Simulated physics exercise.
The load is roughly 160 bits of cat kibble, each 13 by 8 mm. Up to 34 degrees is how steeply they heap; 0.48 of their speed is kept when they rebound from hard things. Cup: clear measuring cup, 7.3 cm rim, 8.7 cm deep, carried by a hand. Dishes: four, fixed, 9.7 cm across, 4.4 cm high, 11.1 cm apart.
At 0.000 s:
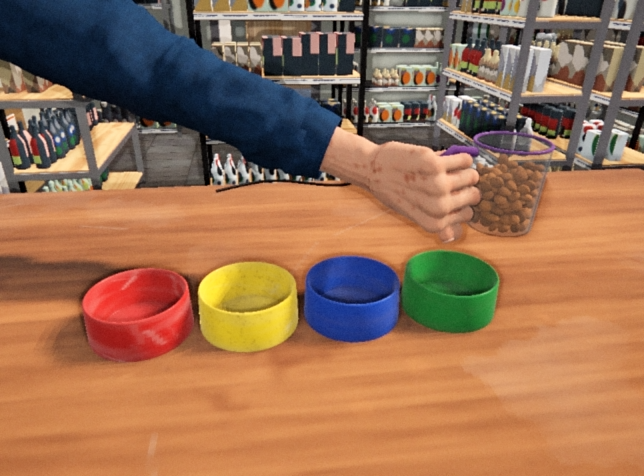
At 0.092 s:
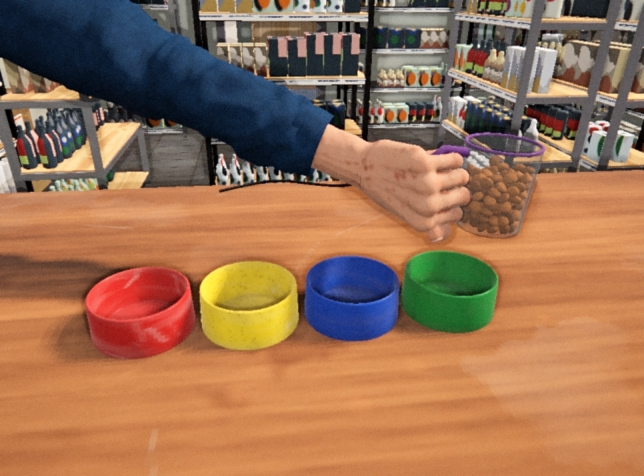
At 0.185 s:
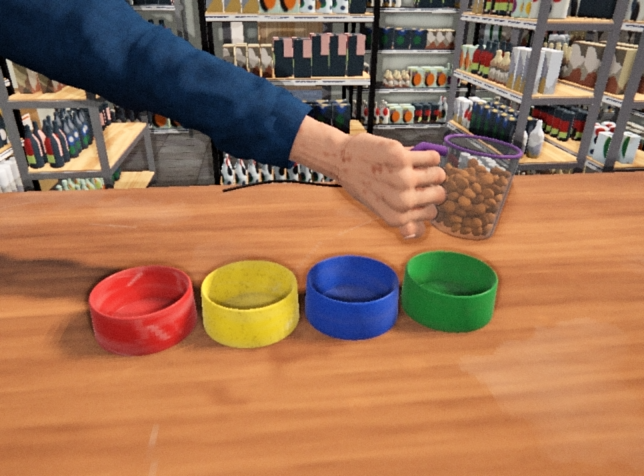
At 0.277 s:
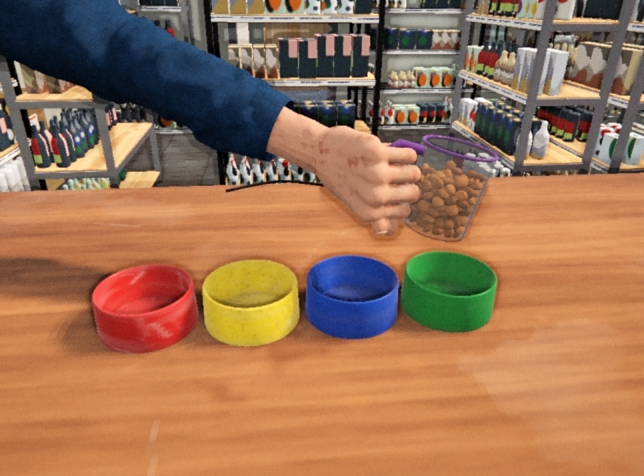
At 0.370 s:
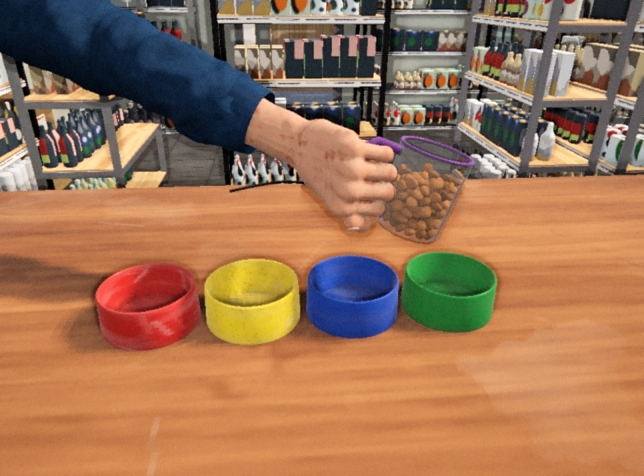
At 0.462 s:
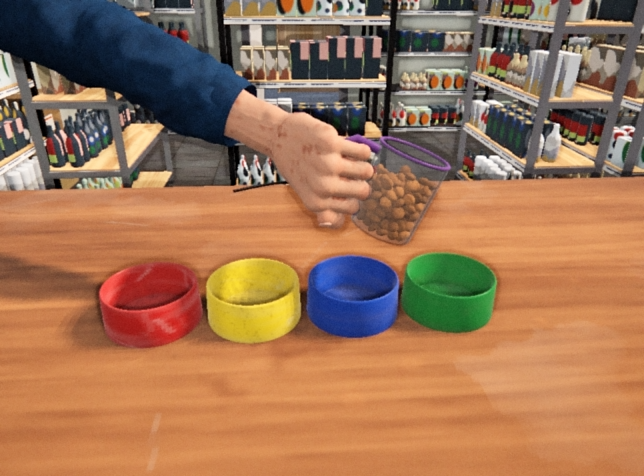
A hand in a dark blue sleeve, reaching in from the left, holds a clear measuring cup of brown kibble above a wooden counter, seen from the front and slightly above, with stocked shelves behind. Red, yellow, blue and green dishes sit in a row from left to right. The hand carries the cup leftward behind the green dish, gradually tilting it rightward, while the view shifts very slightly.
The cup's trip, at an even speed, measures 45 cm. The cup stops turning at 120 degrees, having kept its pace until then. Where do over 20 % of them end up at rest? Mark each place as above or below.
Marks: Red dish above, blue dish below, green dish below, yellow dish below, counter below.
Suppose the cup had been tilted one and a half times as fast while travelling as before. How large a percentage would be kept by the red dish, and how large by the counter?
Then the red dish would get 100 and the counter 0.
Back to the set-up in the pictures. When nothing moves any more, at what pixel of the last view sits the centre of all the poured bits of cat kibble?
My guess is close to (149, 303).
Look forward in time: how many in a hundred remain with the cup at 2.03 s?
Roughly 95 per cent.
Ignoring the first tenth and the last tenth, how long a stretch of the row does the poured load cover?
5 cm.
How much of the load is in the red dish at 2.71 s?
90 % so far.
After 1.41 s, tilt 66 degrees; cup holds 100 %.
After 2.03 s, tilt 97 degrees; cup holds 95 %.
Then, at 2.71 s, tilt 120 degrees; cup holds 10 %, red 90 %.
At rest (3.4 s), red 100 %, blue 0 %, green 0 %, yellow 0 %, counter 0 %.
